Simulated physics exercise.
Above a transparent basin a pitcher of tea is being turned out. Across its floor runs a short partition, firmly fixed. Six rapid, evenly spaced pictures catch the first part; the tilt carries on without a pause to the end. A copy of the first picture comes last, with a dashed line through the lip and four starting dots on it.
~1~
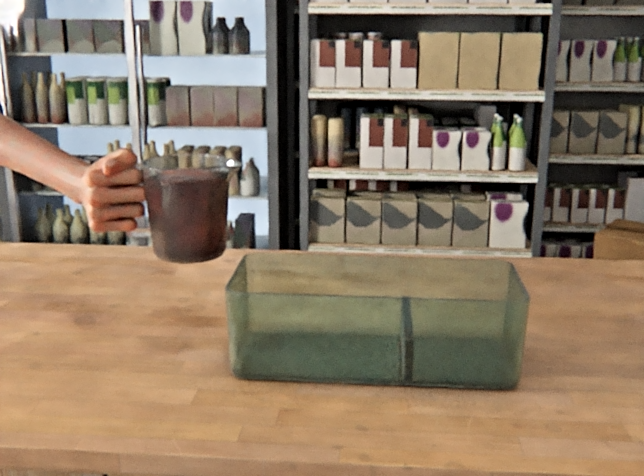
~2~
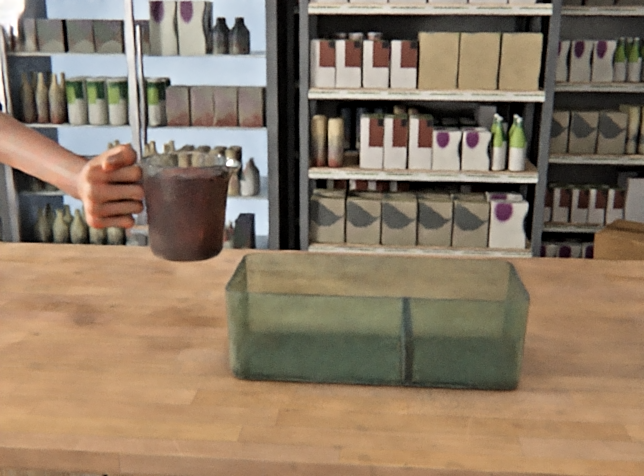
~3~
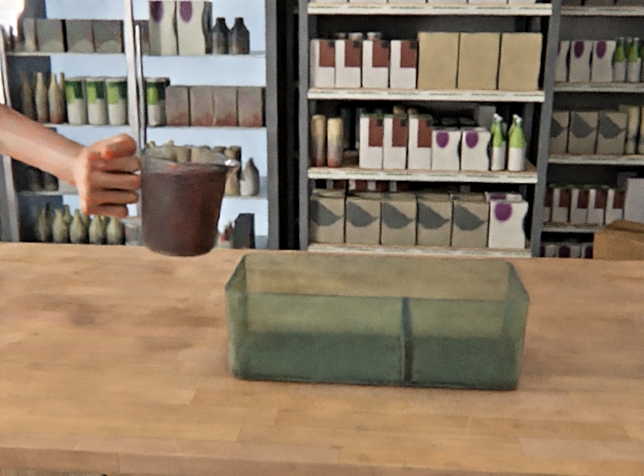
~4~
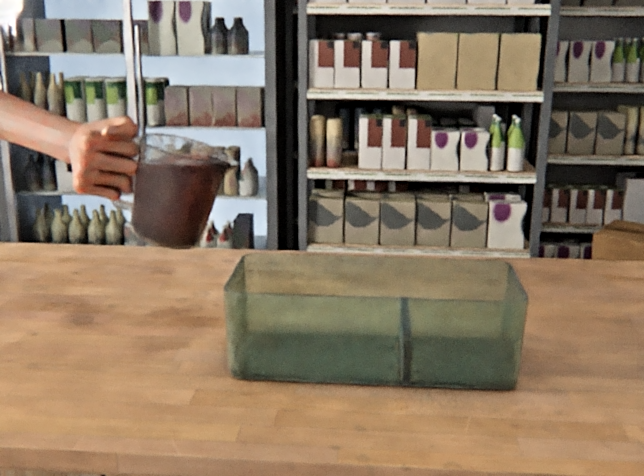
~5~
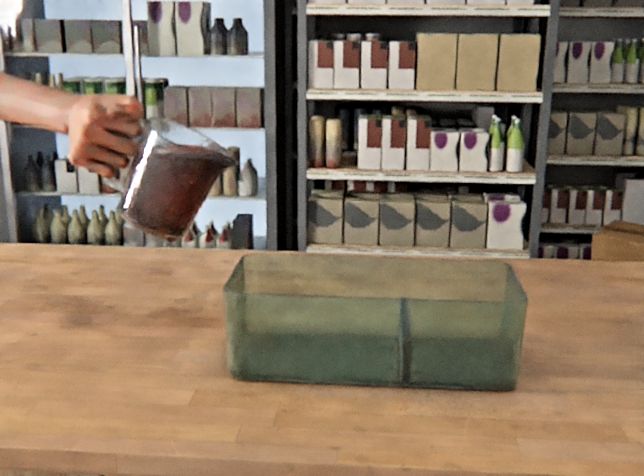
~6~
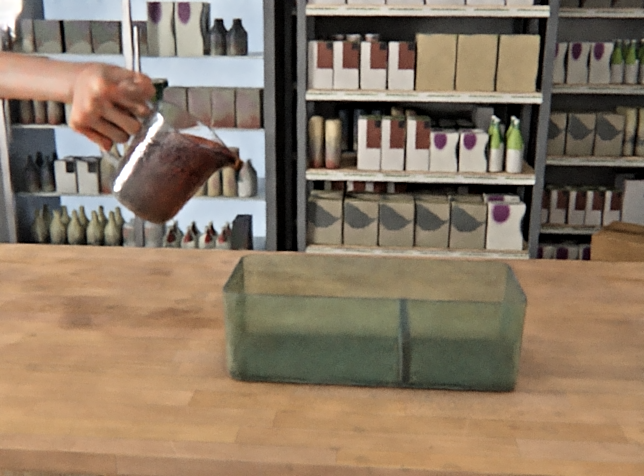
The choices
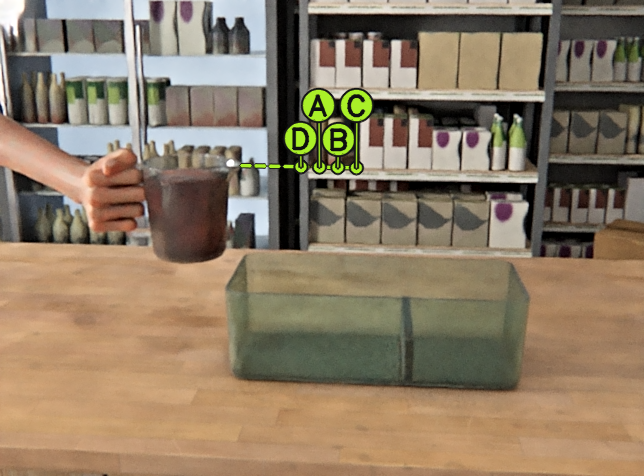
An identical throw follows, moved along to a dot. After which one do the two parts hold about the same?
Use place A.
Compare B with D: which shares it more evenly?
B it is.
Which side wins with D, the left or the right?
The left one.
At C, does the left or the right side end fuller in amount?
The right side.
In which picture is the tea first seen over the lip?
Picture 6.
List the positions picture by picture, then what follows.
Upright, lip at (241, 165); basin from (231, 374) to (519, 386); top of the wall at (408, 316); nothing has left yet.
Upright, lip at (241, 165); nothing has left yet.
Tipped about 7°, lip at (240, 165); nothing has left yet.
Tipped about 15°, lip at (239, 165); nothing has left yet.
Tipped about 26°, lip at (238, 166); nothing has left yet.
Tipped about 38°, lip at (237, 166); tea is over the lip, down to (237, 166).
On the marked copy, A at (319, 167); B at (337, 167); C at (356, 167); D at (300, 166).
If A is chosen, about 55 % ends left of the wall and 42 % right of it; 3 % is lost outside.
If B is chosen, about 24 % ends left of the wall and 72 % right of it; 4 % is lost outside.
If C is chosen, about 12 % ends left of the wall and 83 % right of it; 5 % is lost outside.
If D is chosen, about 87 % ends left of the wall and 7 % right of it; 6 % is lost outside.
